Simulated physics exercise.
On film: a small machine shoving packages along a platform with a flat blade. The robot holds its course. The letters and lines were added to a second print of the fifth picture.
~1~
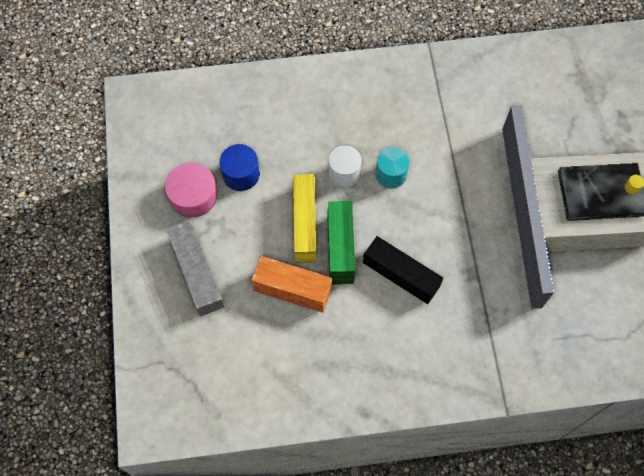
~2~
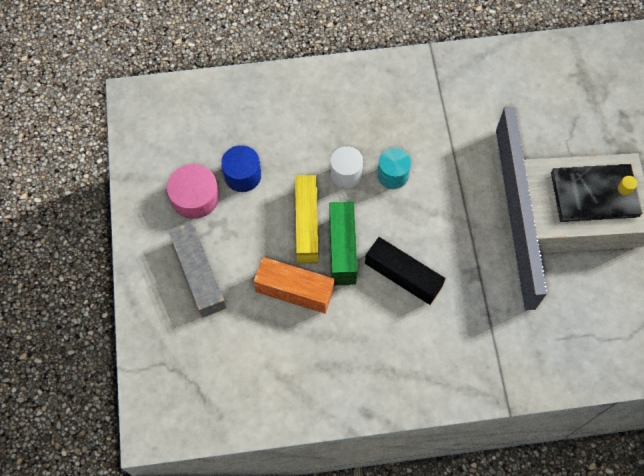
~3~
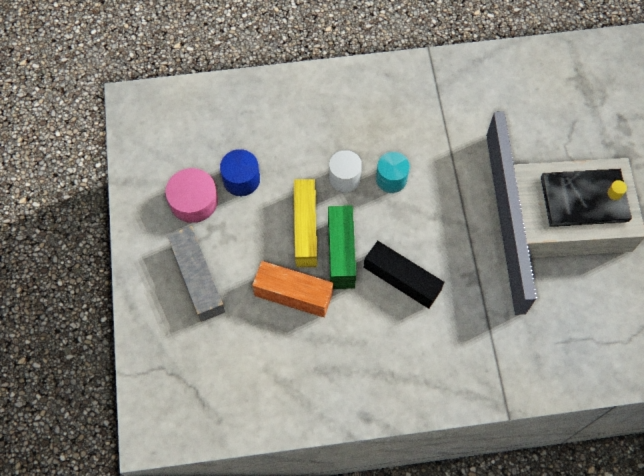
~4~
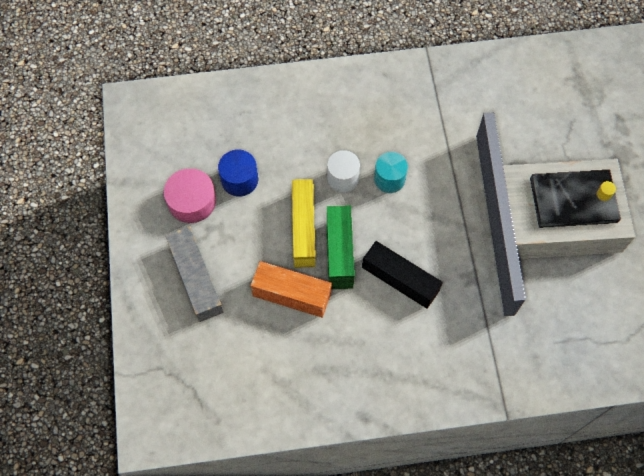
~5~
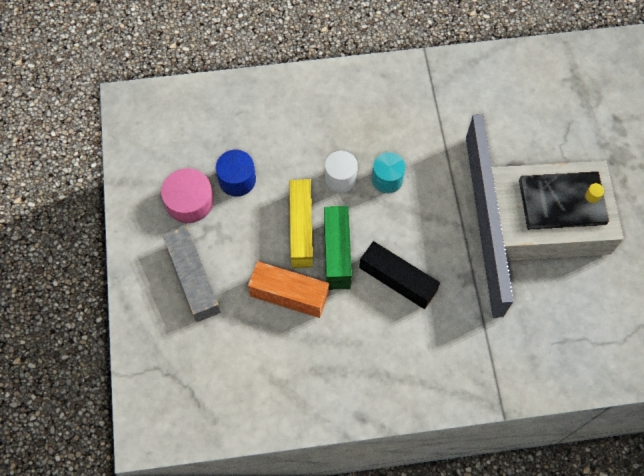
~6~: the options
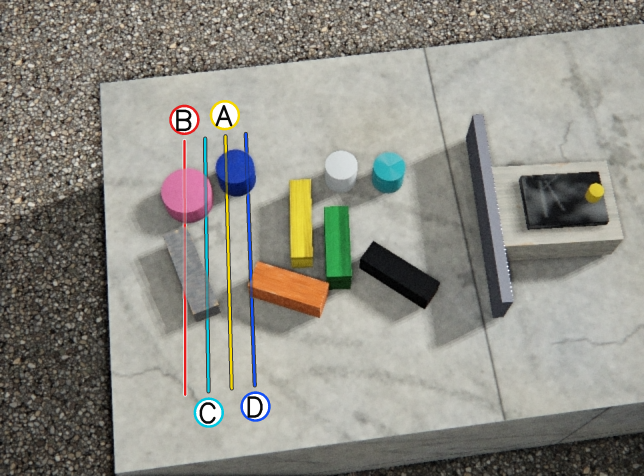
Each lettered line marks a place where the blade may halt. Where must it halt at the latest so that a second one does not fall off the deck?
At B, and not beyond.
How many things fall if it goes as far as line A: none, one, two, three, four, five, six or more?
By then, none.
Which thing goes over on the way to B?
The grey bar goes over.
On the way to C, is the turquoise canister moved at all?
Yes.
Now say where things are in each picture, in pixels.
In the first picture, robot (597, 191); grey bar (195, 268); blue canister (240, 167).
In the second picture, robot (590, 193); white canister (347, 168).
In the third picture, robot (580, 197); green stick (342, 248).
In the fourth picture, robot (569, 198); yellow stick (304, 223).
In the fifth picture, robot (558, 200); turquoise canister (389, 173); grey bar (192, 274); blue canister (236, 173).
On the marked copy, A at (228, 255); B at (185, 260); C at (207, 258); D at (250, 252).
With B. Early on, robot (450, 213); white canister (323, 171); turquoise canister (354, 177).
Further on, robot (339, 227); grey bar (173, 277); pink canister (184, 197).
At the end, robot (251, 237); grey bar over the edge; pink canister (106, 191); one fallen.
As for the rest, A is within the limit but short; C is within the limit but short; D is within the limit but short.
